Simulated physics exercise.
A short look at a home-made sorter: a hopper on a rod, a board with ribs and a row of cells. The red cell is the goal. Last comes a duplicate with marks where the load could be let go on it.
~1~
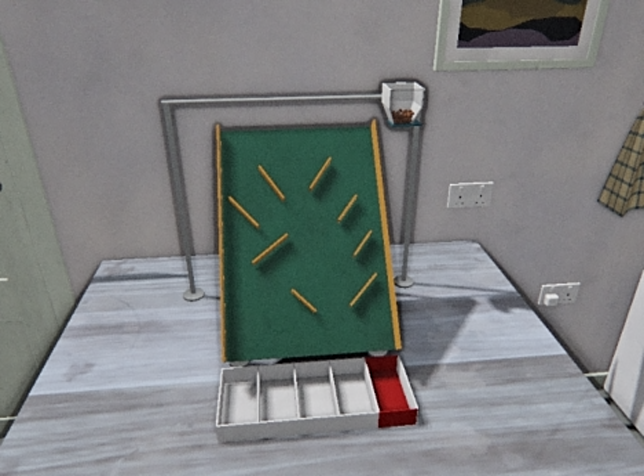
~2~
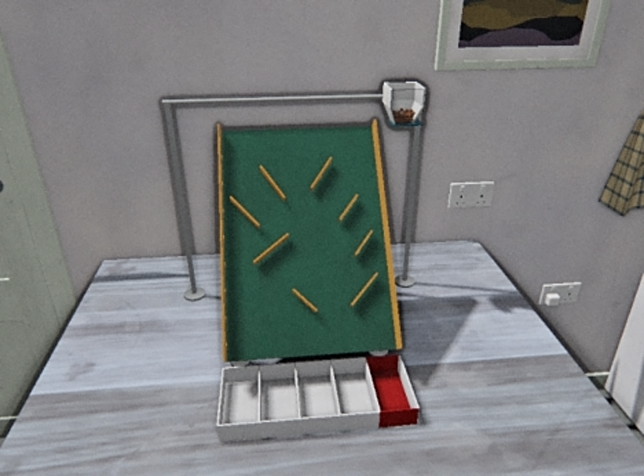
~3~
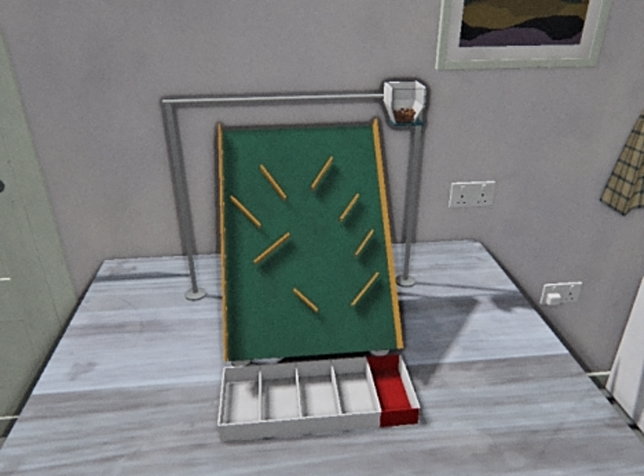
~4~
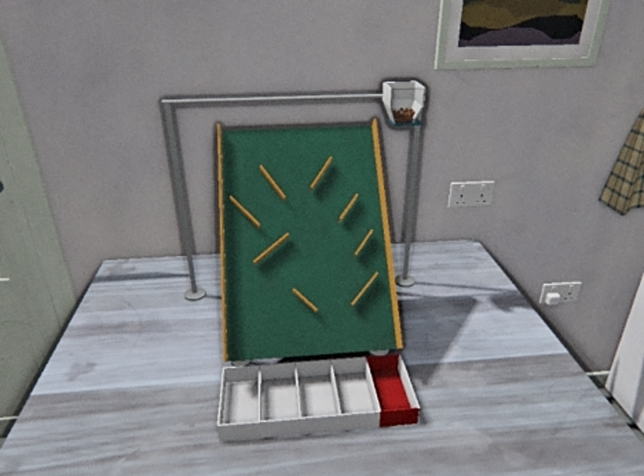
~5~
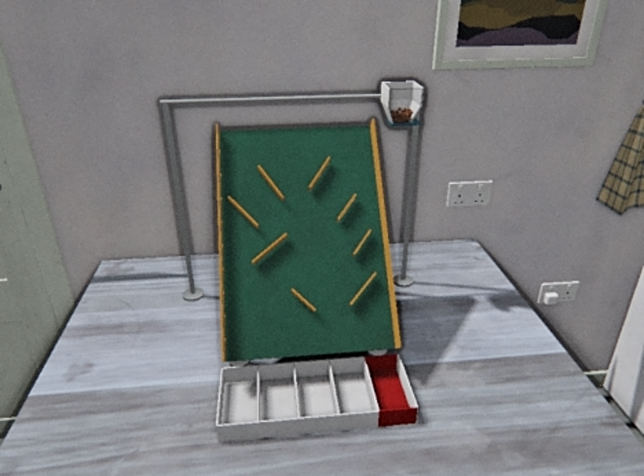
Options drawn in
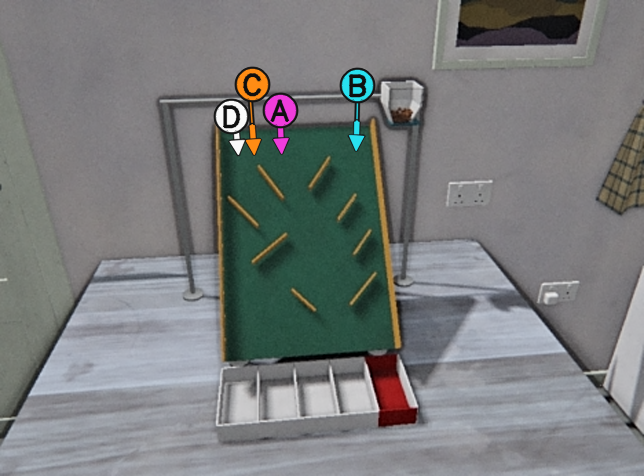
On a pale wooden tabletop, a small hopper of brown balls hung from a metal rod above a green ribbed board, with four white cells and a red one below, and nothing noticeably moved.
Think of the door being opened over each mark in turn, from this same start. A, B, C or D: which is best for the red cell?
B is best.
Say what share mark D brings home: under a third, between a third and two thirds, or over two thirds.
Under a third.
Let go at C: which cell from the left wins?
It is the first one.
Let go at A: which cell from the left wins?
The fourth from the left.
On the marked copy, mark A meets the board at (281, 147); mark B meets the board at (356, 145); mark C meets the board at (253, 149); mark D meets the board at (237, 149).
Choosing A, a stray few in the red cell, most in other cells, about a quarter outside the box.
Choosing B, about a third in the red cell, about a third in other cells, about a quarter outside the box.
Choosing C, a stray few in the red cell, about two thirds in other cells, about a quarter outside the box.
Choosing D, a stray few in the red cell, about two thirds in other cells, about a third outside the box.
